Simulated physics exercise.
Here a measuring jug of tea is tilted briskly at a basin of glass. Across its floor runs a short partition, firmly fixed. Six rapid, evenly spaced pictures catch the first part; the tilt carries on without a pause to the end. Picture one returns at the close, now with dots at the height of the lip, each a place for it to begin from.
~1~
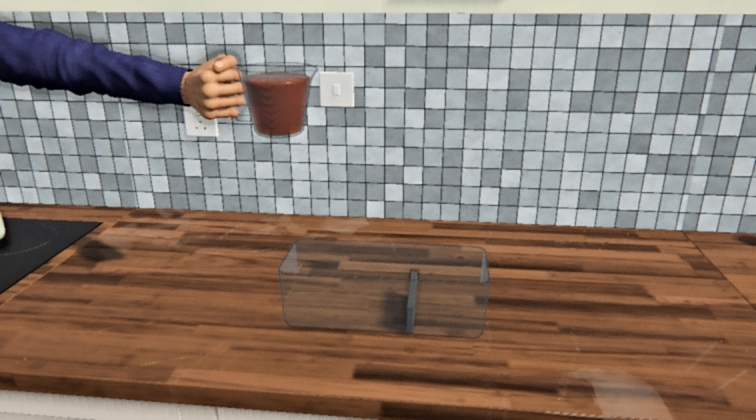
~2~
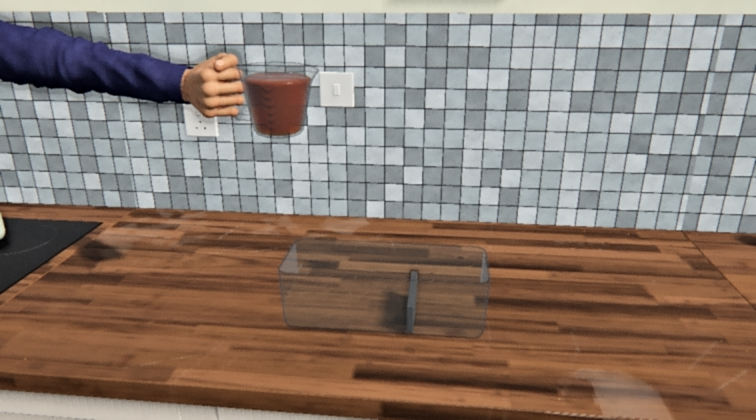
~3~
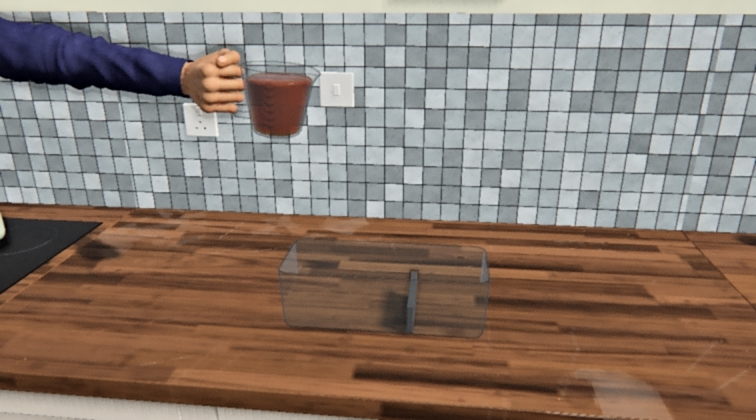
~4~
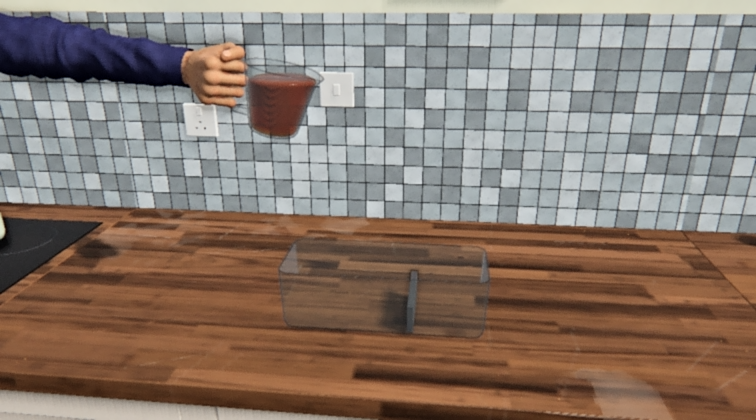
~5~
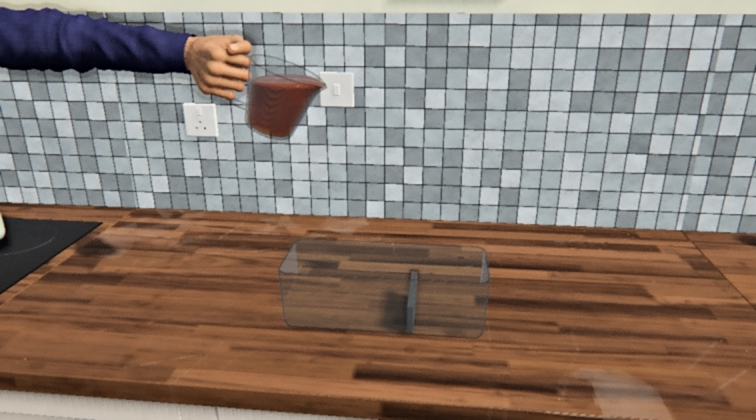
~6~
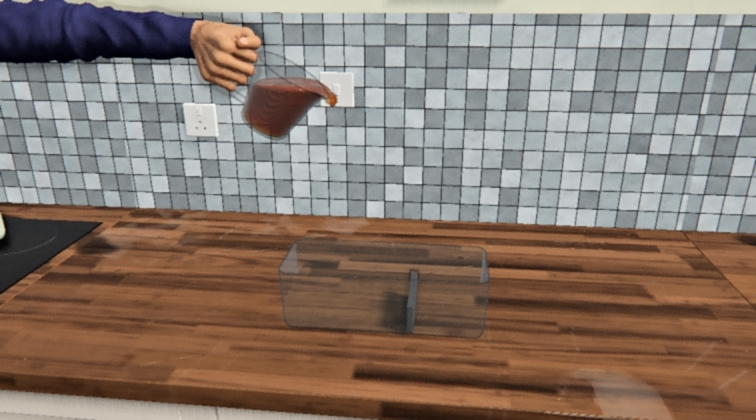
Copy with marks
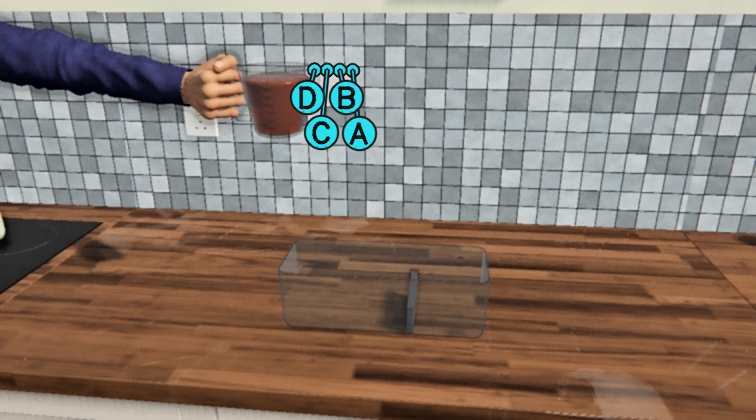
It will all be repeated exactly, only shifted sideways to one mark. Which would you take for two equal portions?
A works best here.
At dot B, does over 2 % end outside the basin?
Yes, it does.
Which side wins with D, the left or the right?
The left one.
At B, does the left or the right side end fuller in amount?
The left side.
On the marked copy, A at (352, 70); B at (339, 70); C at (327, 70); D at (314, 69).
If A is chosen, about 52 % ends left of the wall and 43 % right of it; 4 % is lost outside.
If B is chosen, about 77 % ends left of the wall and 13 % right of it; 10 % is lost outside.
If C is chosen, about 90 % ends left of the wall and 4 % right of it; 5 % is lost outside.
If D is chosen, about 91 % ends left of the wall and 5 % right of it; 5 % is lost outside.
